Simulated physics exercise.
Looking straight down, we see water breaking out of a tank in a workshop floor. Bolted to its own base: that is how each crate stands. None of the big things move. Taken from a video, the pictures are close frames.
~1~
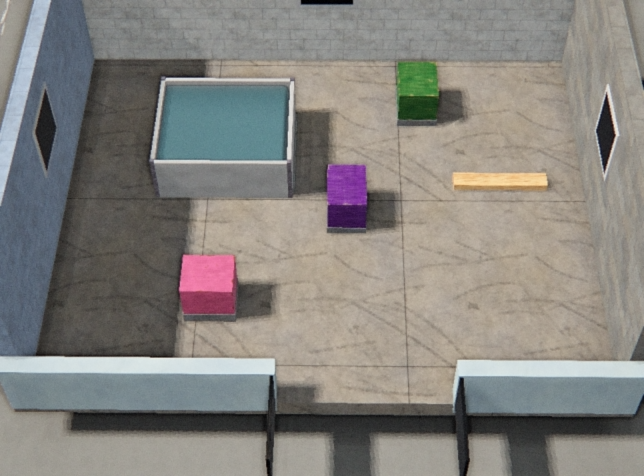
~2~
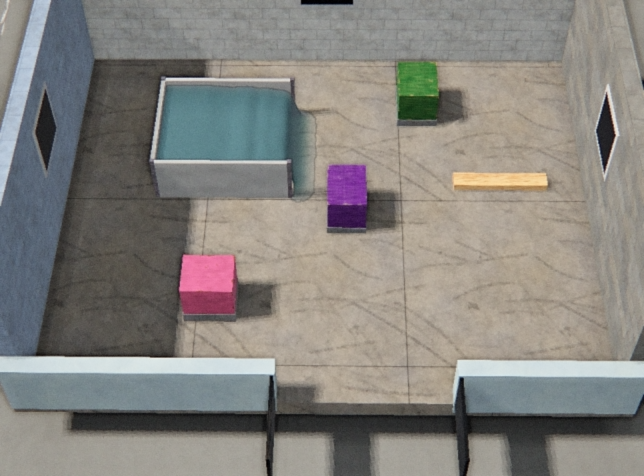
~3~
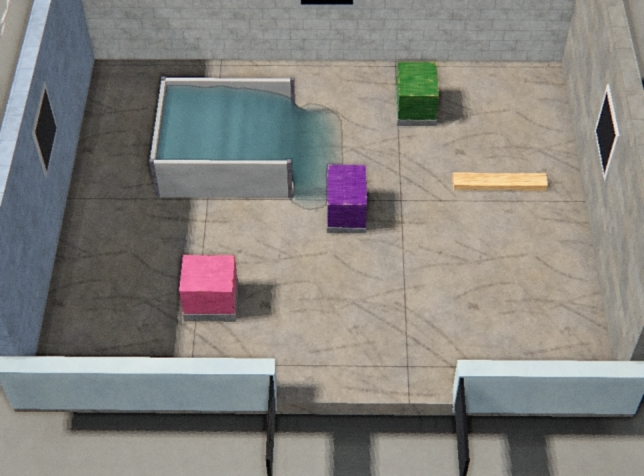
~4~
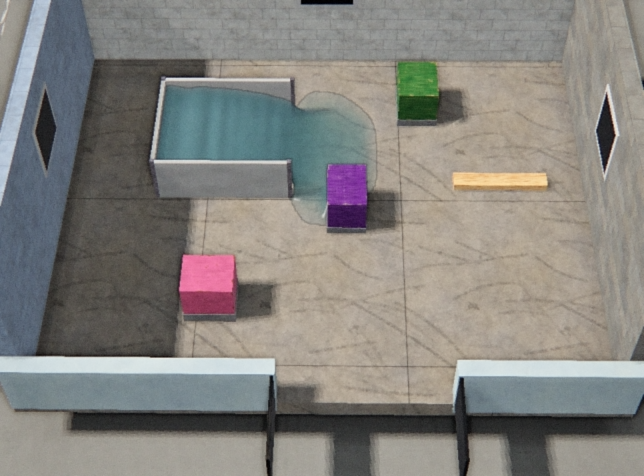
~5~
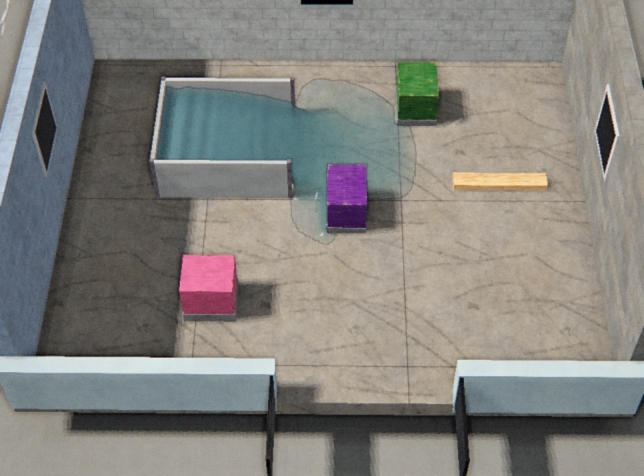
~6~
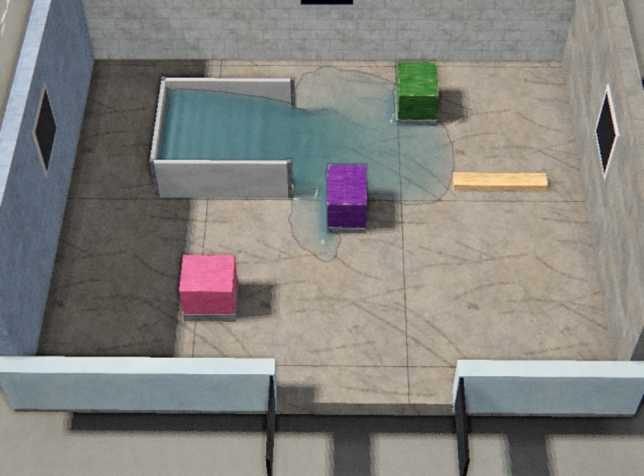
The clip opens on still water in a gray tank inside a walled workshop, with purple, green and pink crates and a wooden beam nearby. Water breaks out of the tank's right side, spreads around the purple crate, then fans across the floor to the green crate and the beam's left end.
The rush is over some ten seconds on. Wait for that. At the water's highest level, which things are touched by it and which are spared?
In order: The purple crate is not above the water, the pink crate stays above the water, the green crate is not above the water.
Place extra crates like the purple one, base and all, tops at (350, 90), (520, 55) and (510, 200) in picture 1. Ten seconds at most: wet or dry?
Well, the first one gets caught, the next one gets caught, and the final one gets caught.
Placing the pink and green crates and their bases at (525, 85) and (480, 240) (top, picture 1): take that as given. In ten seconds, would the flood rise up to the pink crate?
As far as I can tell, the pink crate is flooded.
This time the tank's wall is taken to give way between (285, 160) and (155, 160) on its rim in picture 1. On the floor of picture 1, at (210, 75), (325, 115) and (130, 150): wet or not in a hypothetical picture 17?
Order as asked: Untouched, untouched, untouched.
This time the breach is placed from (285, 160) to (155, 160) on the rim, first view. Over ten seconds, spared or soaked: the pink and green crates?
First the pink: It gets reached; then the green: It is never reached.
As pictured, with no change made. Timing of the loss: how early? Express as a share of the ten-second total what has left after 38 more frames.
I'd estimate some 35 per cent.
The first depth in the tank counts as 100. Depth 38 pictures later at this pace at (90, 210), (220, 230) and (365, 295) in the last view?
0, 0 and 2 in a hundred, in turn.
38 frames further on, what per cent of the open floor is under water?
The answer is around 70 per cent.
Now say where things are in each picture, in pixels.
The first frame shows still water in the water tank at (225, 123).
In the second frame, the front is at (298, 113), out from the gap at (290, 143).
In the third frame, water pours out at (290, 145) and has run to (317, 108).
In the fourth frame, the front is at (335, 97), out from the gap at (290, 146).
In the fifth frame, water pours out at (290, 147) and has run to (404, 126).
In the sixth frame, the front is at (446, 143), out from the gap at (290, 147).
A moment on, water covers 30 % of the floor; the purple crate water round its plinth, the pink crate not reached, the green crate water round its plinth.
Next, water covers 40 % of the floor; the purple crate water round its plinth, the pink crate water round its plinth, the green crate water round its plinth.
Then, water covers 50 % of the floor; the purple crate water round its plinth, the pink crate water round its plinth, the green crate water round its plinth.
Later, water covers 70 % of the floor; the purple crate water round its plinth, the pink crate water round its plinth, the green crate water round its plinth.
In the end, water covers 95 % of the floor; the purple crate was topped, the pink crate stayed above the water, the green crate was topped.
